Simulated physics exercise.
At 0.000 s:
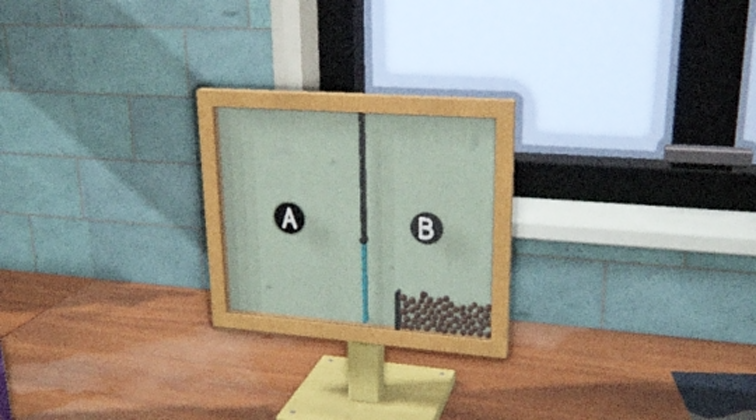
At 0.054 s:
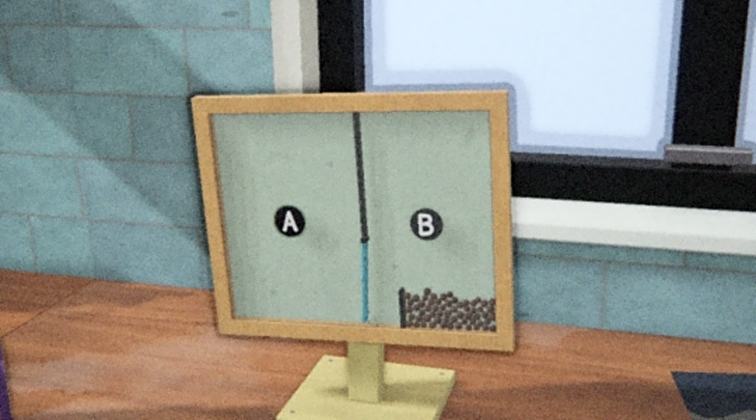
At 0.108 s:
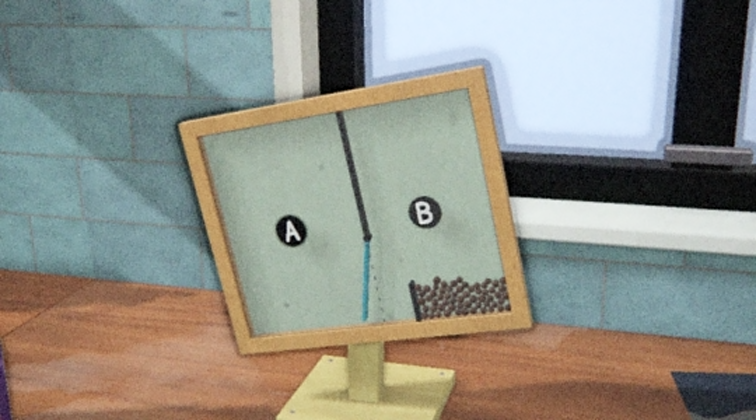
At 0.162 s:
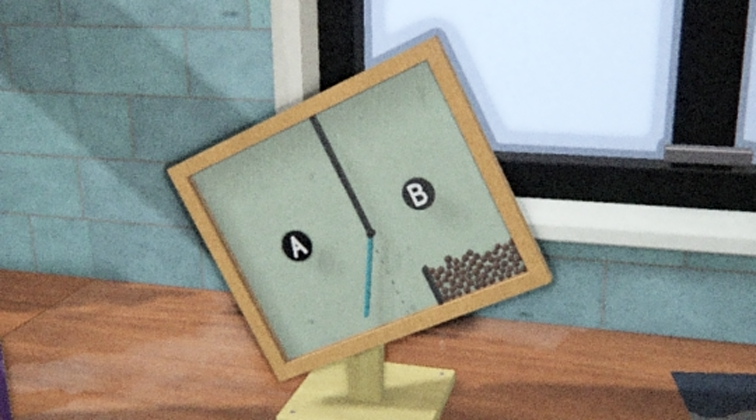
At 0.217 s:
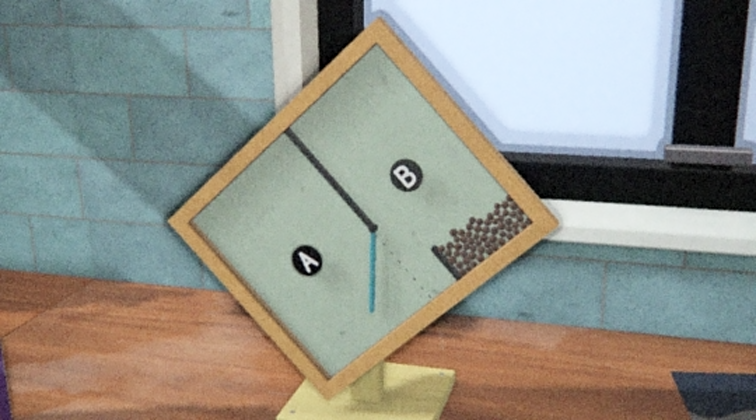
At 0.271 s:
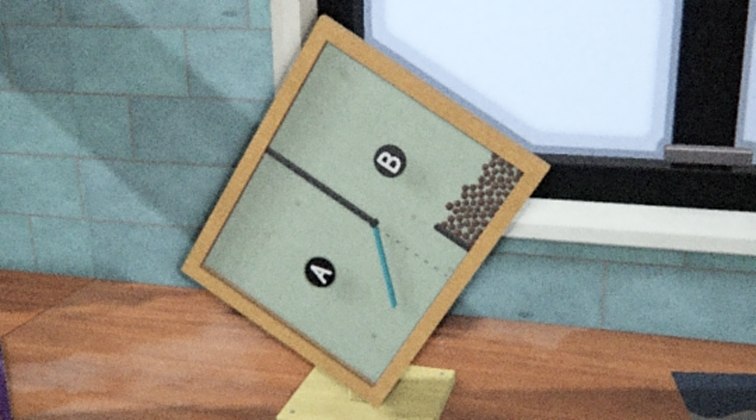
To begin with, a square wooden-framed panel with a clear face stands level on a counter, dark beads heaped at its lower right beside a short wall. It then turns steadily anticlockwise well past a diagonal tilt, the beads staying bunched in their corner while the turquoise flap swings on its hinge.
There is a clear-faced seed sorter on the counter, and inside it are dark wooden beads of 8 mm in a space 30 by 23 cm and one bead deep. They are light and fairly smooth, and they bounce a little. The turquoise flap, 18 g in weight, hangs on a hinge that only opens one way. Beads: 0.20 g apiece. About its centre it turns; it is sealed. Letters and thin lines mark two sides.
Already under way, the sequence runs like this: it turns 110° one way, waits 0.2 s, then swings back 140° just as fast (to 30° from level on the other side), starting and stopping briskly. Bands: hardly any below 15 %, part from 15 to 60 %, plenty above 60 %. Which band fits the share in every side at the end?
A: Part. B: Plenty.
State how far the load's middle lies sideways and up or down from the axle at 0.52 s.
Position estimate: Right 3 cm, above 8 cm.
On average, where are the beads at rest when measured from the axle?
Right: About 2 cm; below: About 13 cm.
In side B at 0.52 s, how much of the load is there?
Roughly 100 %.
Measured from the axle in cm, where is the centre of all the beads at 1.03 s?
Left about 2 cm, up about 2 cm.
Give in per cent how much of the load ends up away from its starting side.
About 20 %.
By 0.52 s, it stands 110° anticlockwise; the beads' middle is 3 cm right of and 8 cm above the centre; B 100 %; turquoise flap open 46°.
By 1.03 s, it stands 41° anticlockwise; the beads' middle is 2 cm left of and 2 cm above the centre; A 20 %, B 80 %; turquoise flap open 46°.
By 1.35 s, it stands 30° clockwise; the beads' middle is in line with and 11 cm below the centre; A 20 %, B 80 %; turquoise flap open 5°.
At rest by 2.0 s, it stands 30° clockwise; A 20 %, B 80 %; turquoise flap shut.
